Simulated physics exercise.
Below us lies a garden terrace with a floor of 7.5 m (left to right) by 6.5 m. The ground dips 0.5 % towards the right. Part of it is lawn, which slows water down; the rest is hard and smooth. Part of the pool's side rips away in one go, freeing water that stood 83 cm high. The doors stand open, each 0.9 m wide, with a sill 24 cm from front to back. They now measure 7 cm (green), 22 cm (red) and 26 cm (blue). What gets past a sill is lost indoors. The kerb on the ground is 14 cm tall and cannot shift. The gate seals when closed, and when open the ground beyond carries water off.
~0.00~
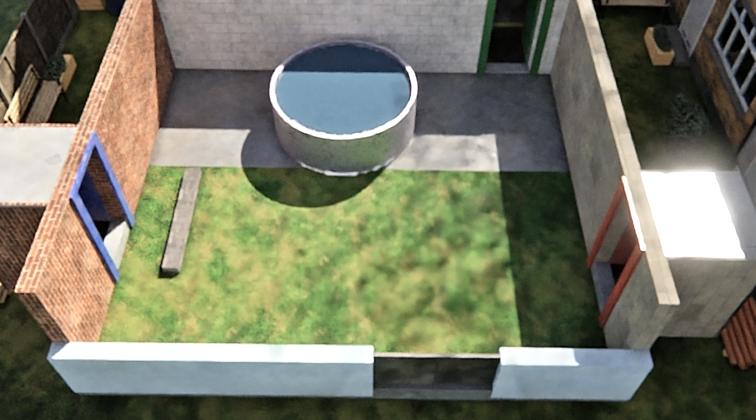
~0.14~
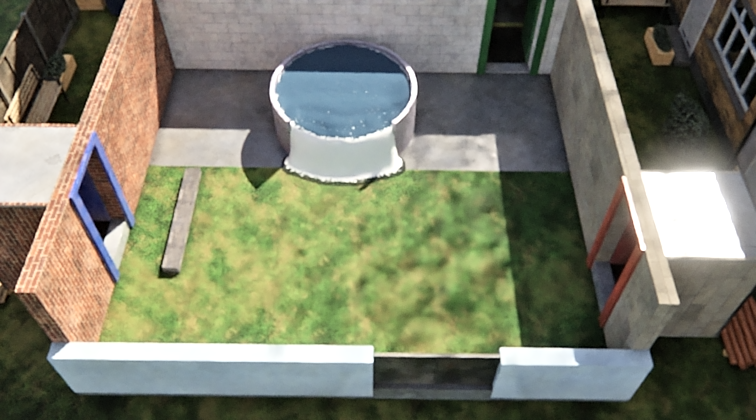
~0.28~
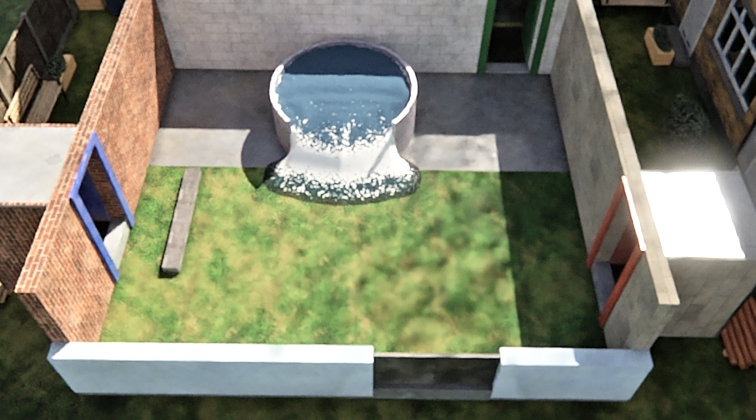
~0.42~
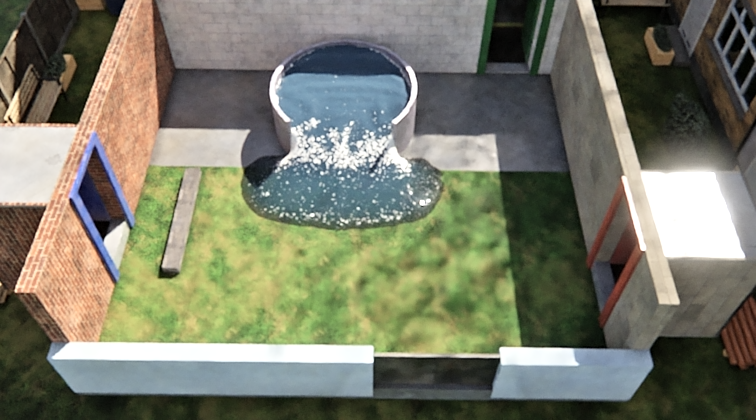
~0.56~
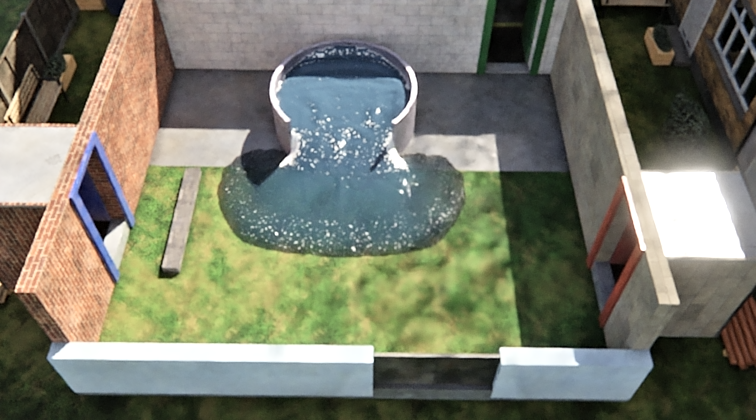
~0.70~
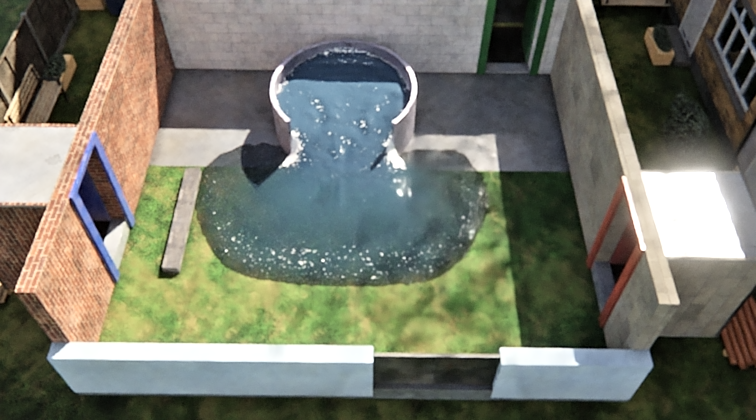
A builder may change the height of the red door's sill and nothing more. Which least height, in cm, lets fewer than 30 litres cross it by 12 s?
About 13 cm.
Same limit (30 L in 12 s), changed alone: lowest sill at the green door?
About 9.5 cm at green.
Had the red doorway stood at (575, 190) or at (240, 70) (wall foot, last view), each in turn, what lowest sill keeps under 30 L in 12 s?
About 6.5 and 7.5 cm.
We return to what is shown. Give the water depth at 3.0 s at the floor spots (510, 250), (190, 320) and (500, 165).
About 6, 16 and 1 cm.
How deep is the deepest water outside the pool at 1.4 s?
Roughly 32 cm.
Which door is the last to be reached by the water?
The green one.
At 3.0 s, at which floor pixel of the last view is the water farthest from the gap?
At about (606, 376).
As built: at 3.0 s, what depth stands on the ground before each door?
In cm: Green 0, red 7, blue 0.
After 1.4 s water covers 40 % of the floor, deepest (32 cm) near (341, 181); it has not reached the red door.
After 3.0 s water covers 60 % of the floor, deepest (37 cm) near (92, 368); 7 cm at the red door, 0 litres in over its 22 cm sill.
After 12.0 s water covers 100 % of the floor, deepest (16 cm) near (539, 93); 10 cm at the red door, 0 litres in over its 22 cm sill.
At the red door as built, the water arrived by 2.9 s and peaked near 22 cm at 3.8 s.
With a sill of 11.5 cm, 48 litres would have come in within the 12 s; with 16 cm, 12 litres. So under 30 litres takes about 13 cm.
